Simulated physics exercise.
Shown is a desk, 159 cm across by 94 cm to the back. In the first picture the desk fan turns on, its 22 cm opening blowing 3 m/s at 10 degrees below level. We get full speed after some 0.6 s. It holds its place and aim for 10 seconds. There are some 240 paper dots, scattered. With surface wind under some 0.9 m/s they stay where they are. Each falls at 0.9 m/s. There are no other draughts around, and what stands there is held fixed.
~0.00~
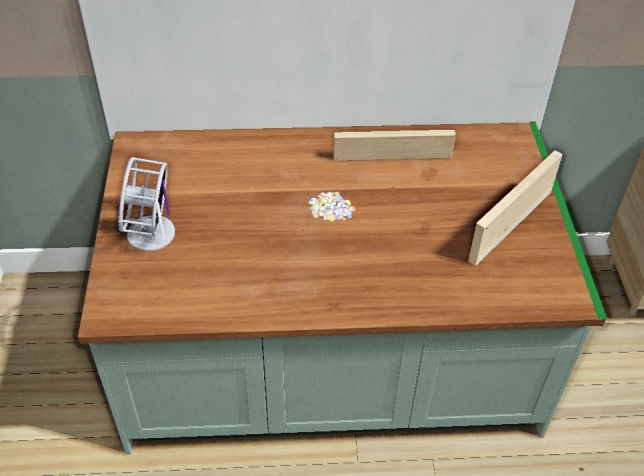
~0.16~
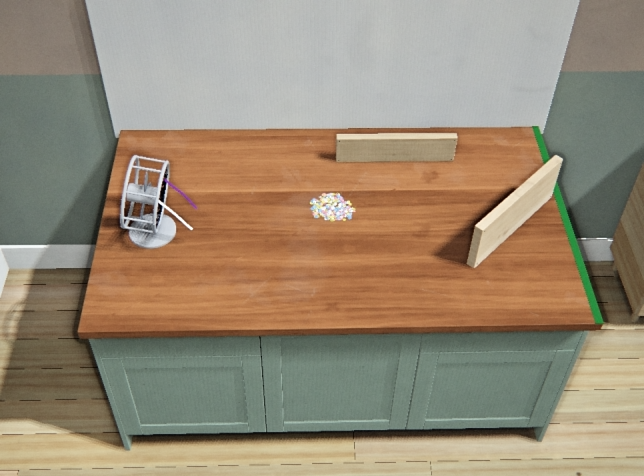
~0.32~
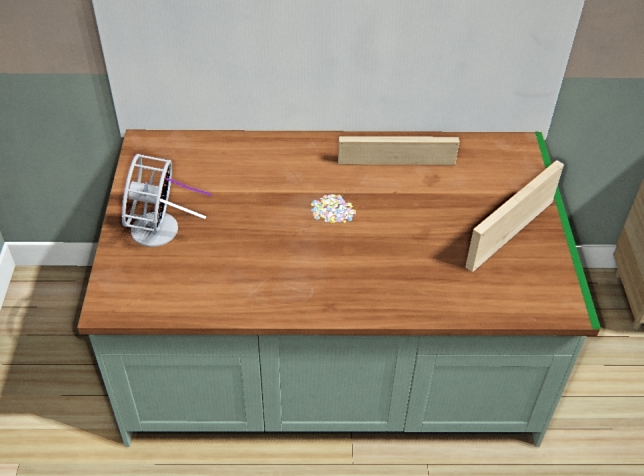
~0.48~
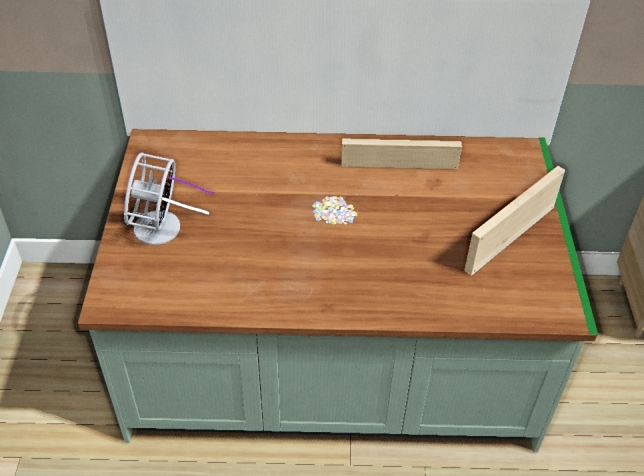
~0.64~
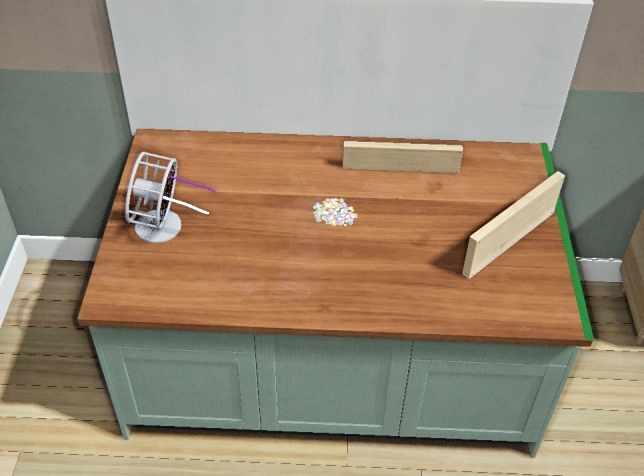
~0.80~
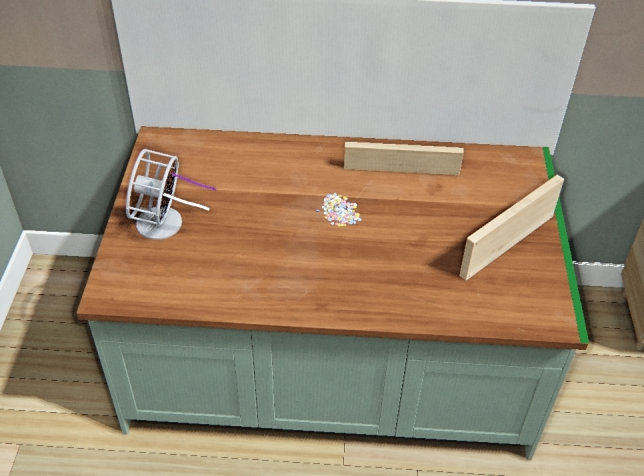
A small fan at the left of a wooden-topped desk started up, its purple and white streamers lifting toward the right, and then some of the pale paper dots shifted slightly to the right.
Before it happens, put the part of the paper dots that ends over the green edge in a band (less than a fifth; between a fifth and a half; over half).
Of the paper dots, more than half end over the green edge.
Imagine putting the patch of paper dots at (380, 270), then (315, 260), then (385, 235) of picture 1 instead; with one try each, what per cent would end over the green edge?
Roughly 2 %, then 5 %, then 90 %.
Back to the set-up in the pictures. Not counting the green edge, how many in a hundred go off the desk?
About 0 per cent of them.
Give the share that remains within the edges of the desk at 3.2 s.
Near 10 %.
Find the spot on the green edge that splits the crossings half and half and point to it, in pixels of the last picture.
Roughly at pixel (553, 165).
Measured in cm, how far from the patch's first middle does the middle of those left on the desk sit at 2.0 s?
Measured offset: Approx. 75 cm.
After 2.0 s, 51 % are on the move or not yet settled, 82 % are over the green edge; the middle of those still in play is near (527, 167).
After 3.2 s, 8 % are on the move or not yet settled, 91 % are over the green edge.
After 5.5 s, 6 % are on the move or not yet settled, 92 % are over the green edge.
After 10.0 s, at the end, 92 % are over the green edge.
